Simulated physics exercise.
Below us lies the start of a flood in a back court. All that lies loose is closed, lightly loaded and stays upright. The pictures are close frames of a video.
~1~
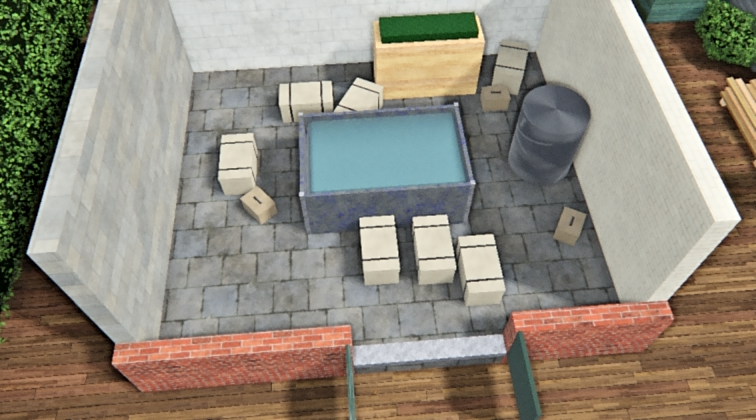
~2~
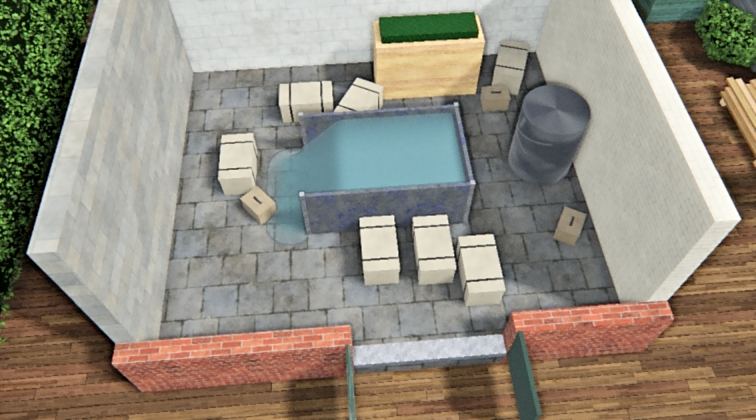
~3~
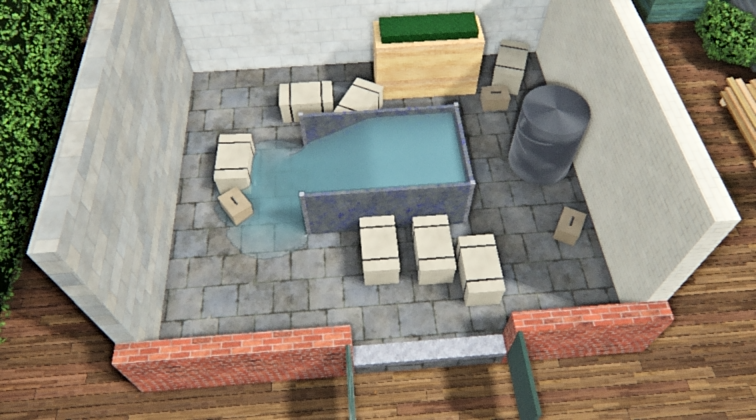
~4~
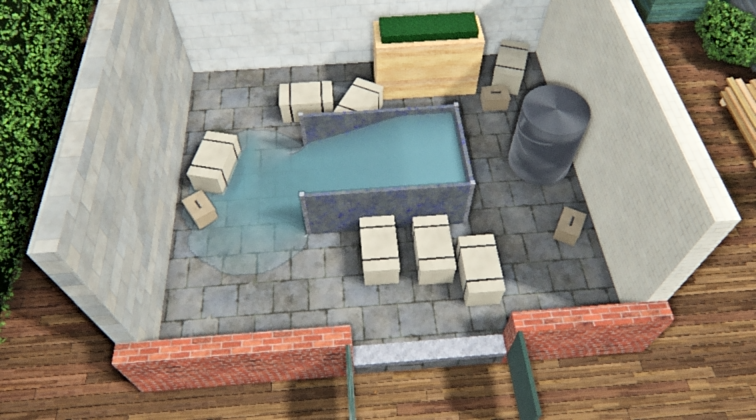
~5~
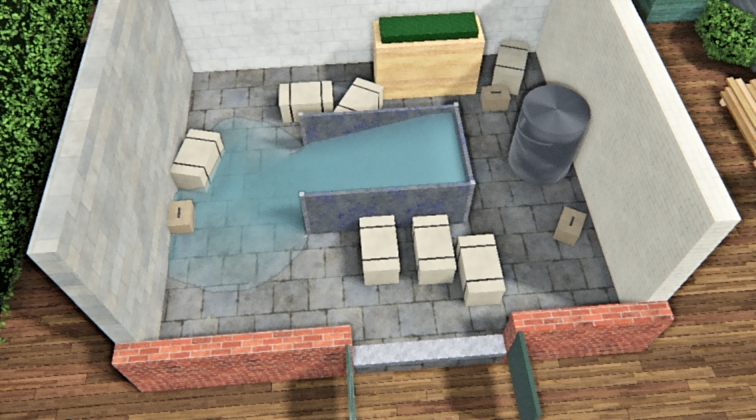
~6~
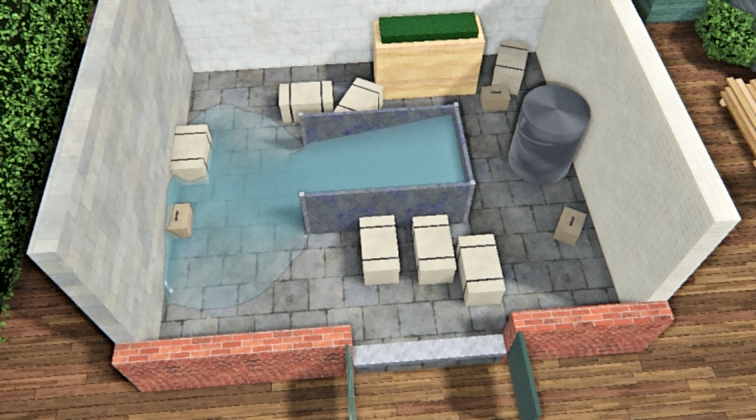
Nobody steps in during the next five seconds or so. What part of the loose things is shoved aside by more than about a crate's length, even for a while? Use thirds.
It is two thirds or above.
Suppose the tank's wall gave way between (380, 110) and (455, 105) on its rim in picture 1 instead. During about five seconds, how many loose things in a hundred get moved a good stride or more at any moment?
Near 50 in a hundred.
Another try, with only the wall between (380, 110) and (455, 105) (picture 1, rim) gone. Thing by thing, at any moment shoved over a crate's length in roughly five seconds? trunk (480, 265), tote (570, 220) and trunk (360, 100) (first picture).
In turn: Not that far, less than that, pushed that far.
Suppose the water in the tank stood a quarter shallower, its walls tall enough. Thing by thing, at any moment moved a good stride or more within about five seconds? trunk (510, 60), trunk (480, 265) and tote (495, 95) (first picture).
In turn: No, pushed that far, short of that.
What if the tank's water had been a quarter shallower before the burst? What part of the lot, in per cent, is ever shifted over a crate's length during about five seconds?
Close to 70 %.
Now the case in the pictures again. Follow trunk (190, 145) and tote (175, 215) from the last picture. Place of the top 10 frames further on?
Near (217, 60) and (177, 322).
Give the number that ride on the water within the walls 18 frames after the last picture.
I count 3.
A moment on, 2 of 10 are well off their spots; 2 afloat.
Next, 2 of 10 are well off their spots; 2 afloat.
Later, 4 of 10 are well off their spots; 3 afloat.
In the end, 9 of 10 are well off their spots, and 9 have been at some point; 5 afloat.
